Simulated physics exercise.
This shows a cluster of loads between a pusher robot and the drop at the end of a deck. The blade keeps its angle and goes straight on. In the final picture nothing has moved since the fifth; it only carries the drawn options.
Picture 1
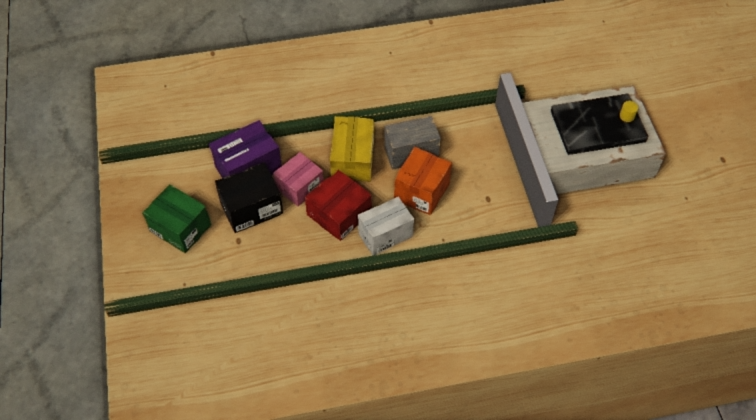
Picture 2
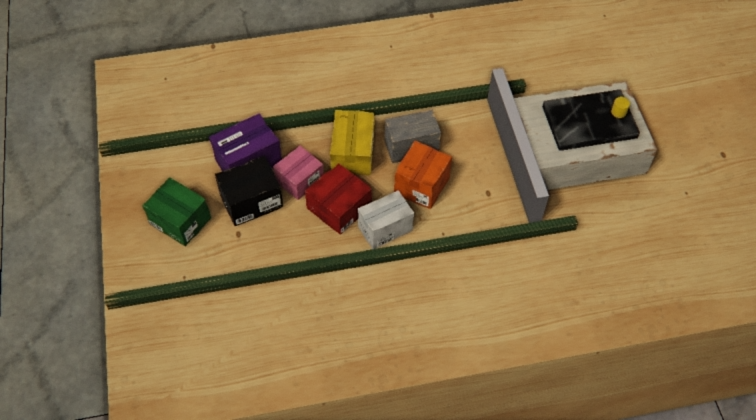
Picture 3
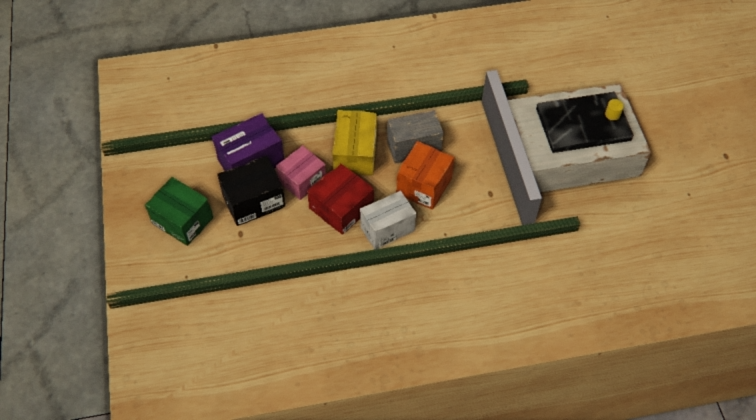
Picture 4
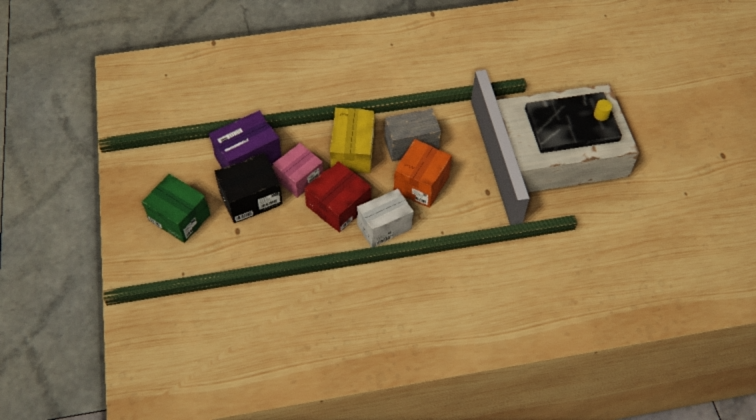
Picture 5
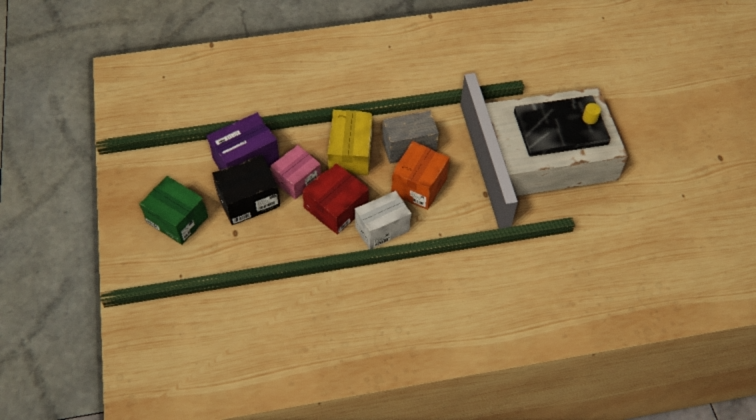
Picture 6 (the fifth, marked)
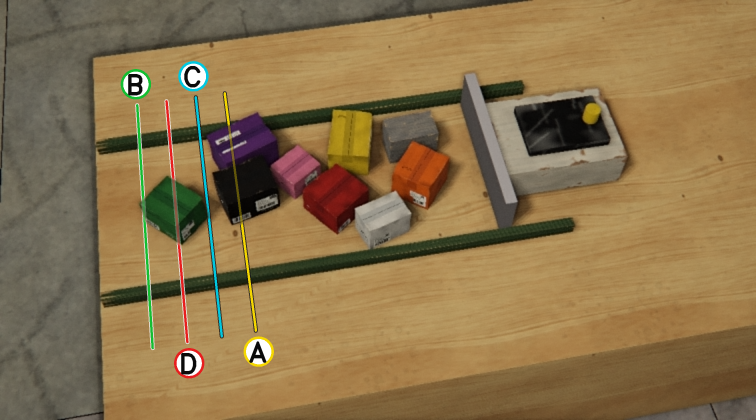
To begin with, a cluster of nine coloured boxes sits between two green rails on a wooden deck, with a pusher robot to the right. The robot then slides slowly left, its flat grey plate closing part of the gap, while the boxes stay essentially still, untouched.
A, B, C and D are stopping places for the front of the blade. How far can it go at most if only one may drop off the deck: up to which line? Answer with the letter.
Up to line A.
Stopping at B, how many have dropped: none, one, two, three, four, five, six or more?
In all, six or more.
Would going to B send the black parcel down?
Yes.
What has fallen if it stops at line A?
It is the green parcel.
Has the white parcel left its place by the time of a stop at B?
Yes.
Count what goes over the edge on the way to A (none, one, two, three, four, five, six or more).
In all, one.
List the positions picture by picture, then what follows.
In the first picture, black parcel (250, 198); white parcel (386, 226); red box (339, 204).
In the second picture, robot (585, 119); purple parcel (247, 150).
In the third picture, robot (578, 122); grey crate (415, 137).
In the fourth picture, robot (566, 122); orange parcel (423, 174).
In the fifth picture, robot (555, 125); black parcel (247, 190); white parcel (383, 220); red box (337, 198).
On the marked copy, A at (239, 202); B at (144, 216); C at (208, 207); D at (176, 212).
With A. Early on, robot (468, 138); black parcel (240, 191); white parcel (379, 224).
Further on, robot (378, 152); green parcel (105, 236); black parcel (154, 216).
At the end, robot (309, 162); green parcel over the edge; black parcel (108, 235); one fallen.
As for the rest, B drops six; C drops four; D drops four.
